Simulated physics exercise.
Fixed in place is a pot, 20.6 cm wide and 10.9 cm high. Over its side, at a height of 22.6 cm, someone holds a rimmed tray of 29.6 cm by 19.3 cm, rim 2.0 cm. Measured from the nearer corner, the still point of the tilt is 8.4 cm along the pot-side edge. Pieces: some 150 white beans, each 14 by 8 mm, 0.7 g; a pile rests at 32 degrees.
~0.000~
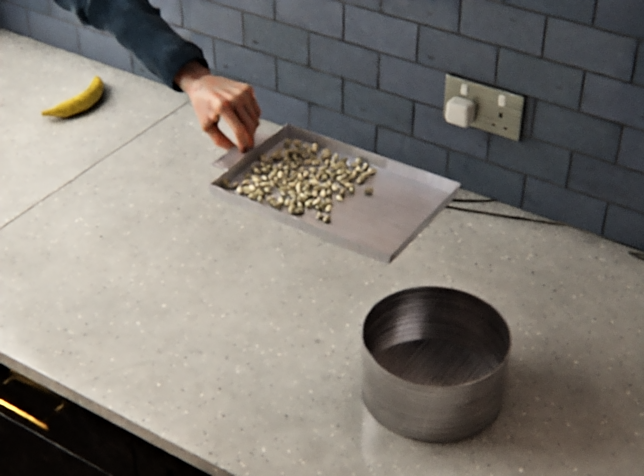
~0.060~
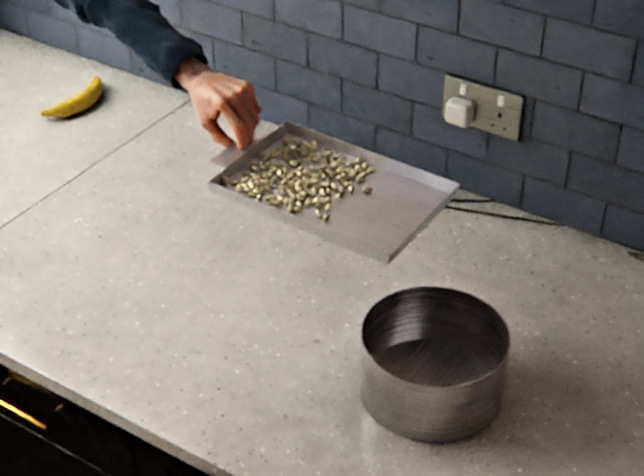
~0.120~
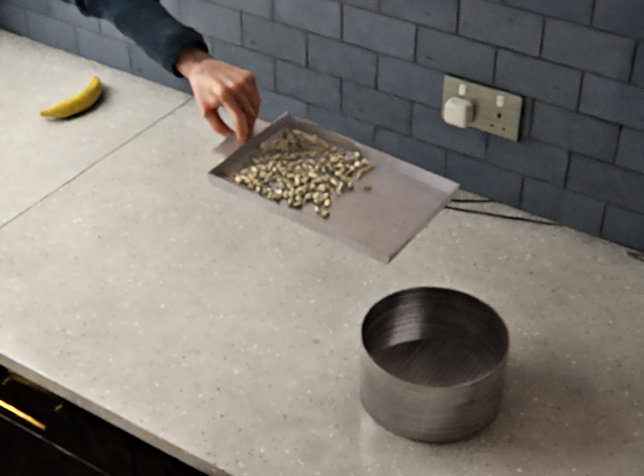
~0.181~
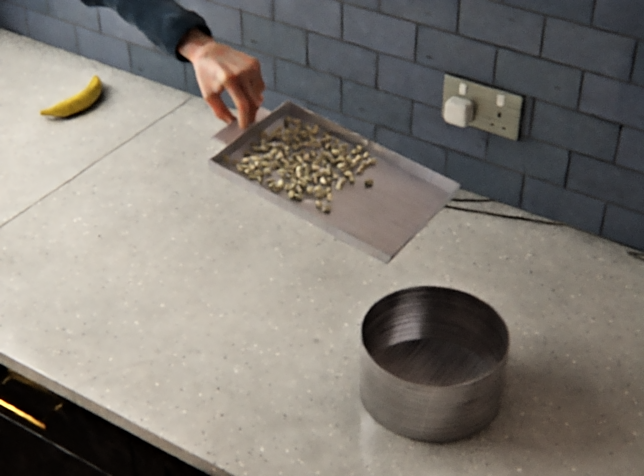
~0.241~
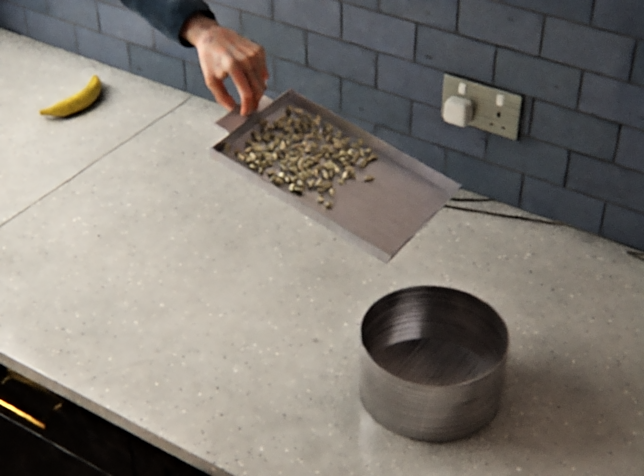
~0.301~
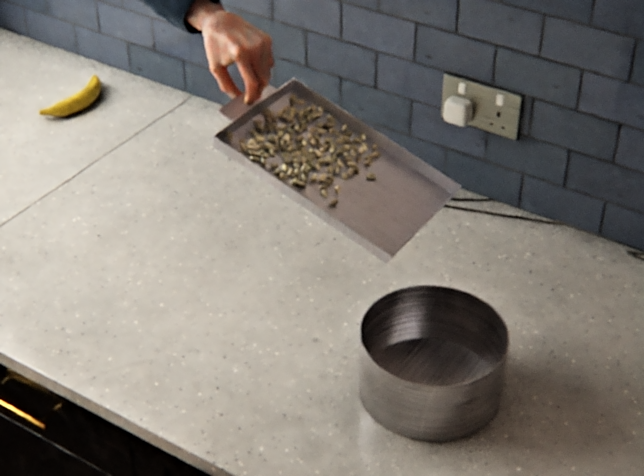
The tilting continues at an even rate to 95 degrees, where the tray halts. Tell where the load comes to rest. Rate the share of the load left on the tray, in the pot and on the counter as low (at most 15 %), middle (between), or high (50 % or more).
Tray - low, pot - high, counter - middle.
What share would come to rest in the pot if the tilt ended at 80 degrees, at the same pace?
Estimate: Roughly 25 percent.
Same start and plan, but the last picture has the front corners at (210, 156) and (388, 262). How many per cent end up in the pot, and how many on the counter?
You'd end with pot at 100 and counter at 0.
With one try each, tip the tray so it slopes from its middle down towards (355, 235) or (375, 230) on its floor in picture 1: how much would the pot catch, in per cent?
The share comes to about 95 in a hundred, then about 100 in a hundred.
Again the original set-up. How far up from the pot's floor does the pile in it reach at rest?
It reaches roughly 1.0 cm.
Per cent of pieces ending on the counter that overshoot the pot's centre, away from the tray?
I'd put it at close to 70 per cent.
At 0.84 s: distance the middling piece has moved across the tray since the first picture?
It has moved some 20 cm from its start.
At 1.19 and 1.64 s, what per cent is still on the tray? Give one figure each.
In turn: 60, 20.
After 0.84 s, tilt 54 degrees; the tray holds 95 %, the pot 0 %.
After 1.19 s, tilt 78 degrees; the tray holds 60 %, the pot 20 %.
Then, at 1.64 s, tilt 95 degrees; the tray holds 20 %, the pot 35 %.
In the end, at 2.9 s, tray 0 %, pot 60 %, counter 40 %.
